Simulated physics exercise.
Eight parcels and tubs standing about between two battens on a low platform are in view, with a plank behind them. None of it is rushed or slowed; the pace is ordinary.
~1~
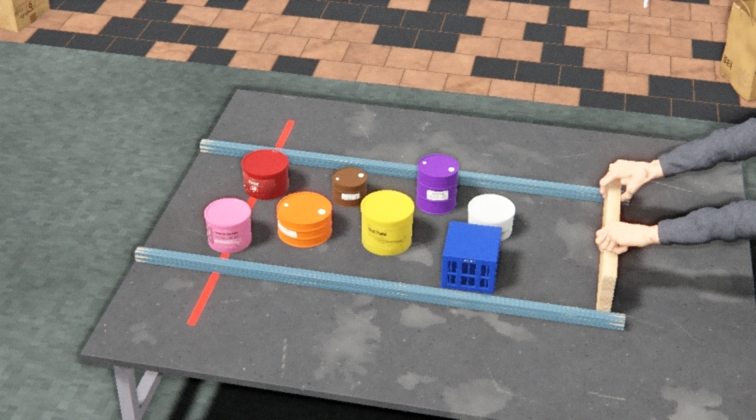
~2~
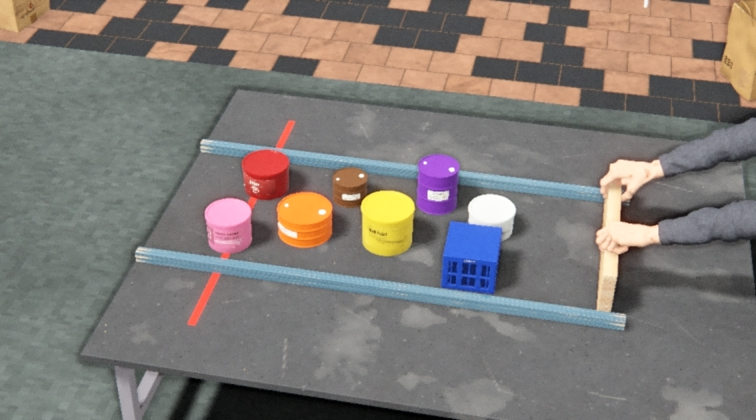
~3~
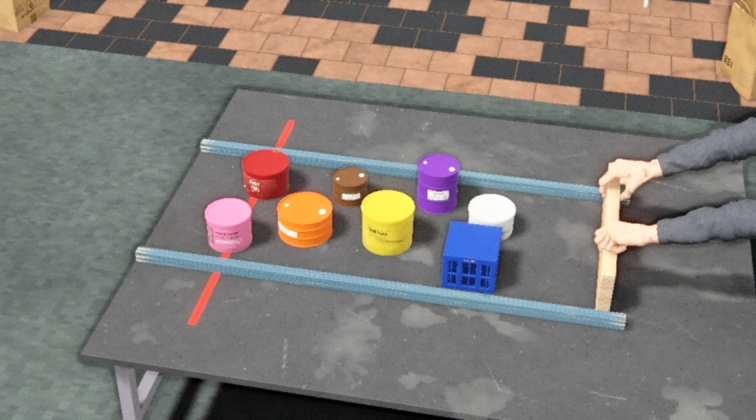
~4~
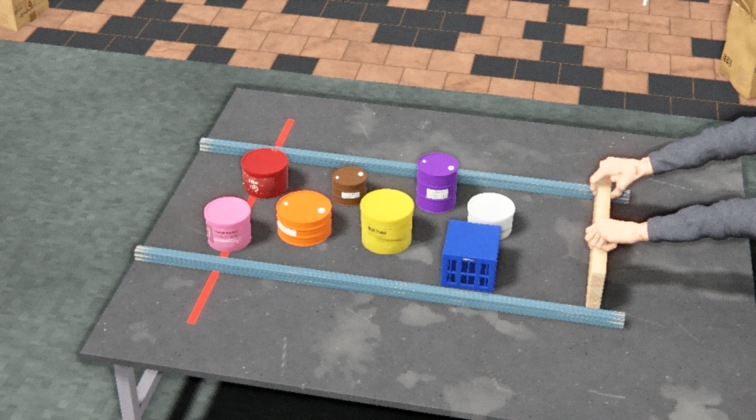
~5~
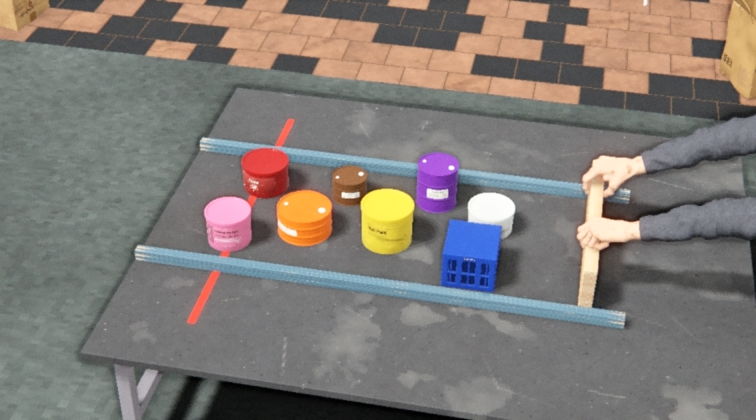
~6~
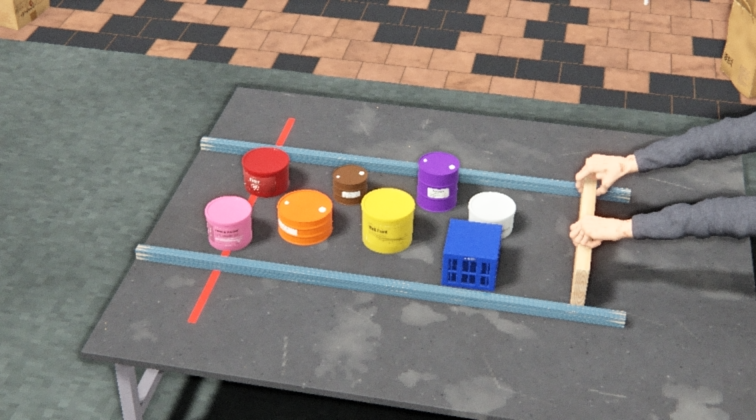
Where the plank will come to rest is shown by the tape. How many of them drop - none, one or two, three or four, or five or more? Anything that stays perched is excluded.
The count of those that drop is one or two.
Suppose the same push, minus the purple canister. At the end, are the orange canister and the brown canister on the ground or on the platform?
Here's the picture: The orange canister is gone, and the brown canister hangs on.
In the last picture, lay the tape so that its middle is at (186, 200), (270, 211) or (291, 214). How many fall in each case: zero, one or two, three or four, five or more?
In order: More than four, then one to two, then no fall at all.
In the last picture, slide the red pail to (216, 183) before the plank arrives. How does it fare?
Set there, the object goes off the end.
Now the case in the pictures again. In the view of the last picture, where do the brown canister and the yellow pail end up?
First (209, 167), then (184, 186).
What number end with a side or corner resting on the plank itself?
Count: 3.
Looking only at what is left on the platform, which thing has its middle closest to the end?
That's the pink pail.
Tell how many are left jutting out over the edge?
I count 2 overhanging.
Early on, none off yet; pink pail at rest near (229, 224); red pail at rest near (266, 172); orange canister at rest near (305, 217).
A while later, none off yet; pink pail moving near (225, 224); red pail at rest near (266, 172); orange canister travelled about its own width near (267, 209).
Further along, none off yet; pink pail travelled a little near (223, 225); red pail travelled about its own width near (229, 168); orange canister travelled well along near (196, 194).
Finally, the number that fall off is one or two; lost, orange canister and red pail.
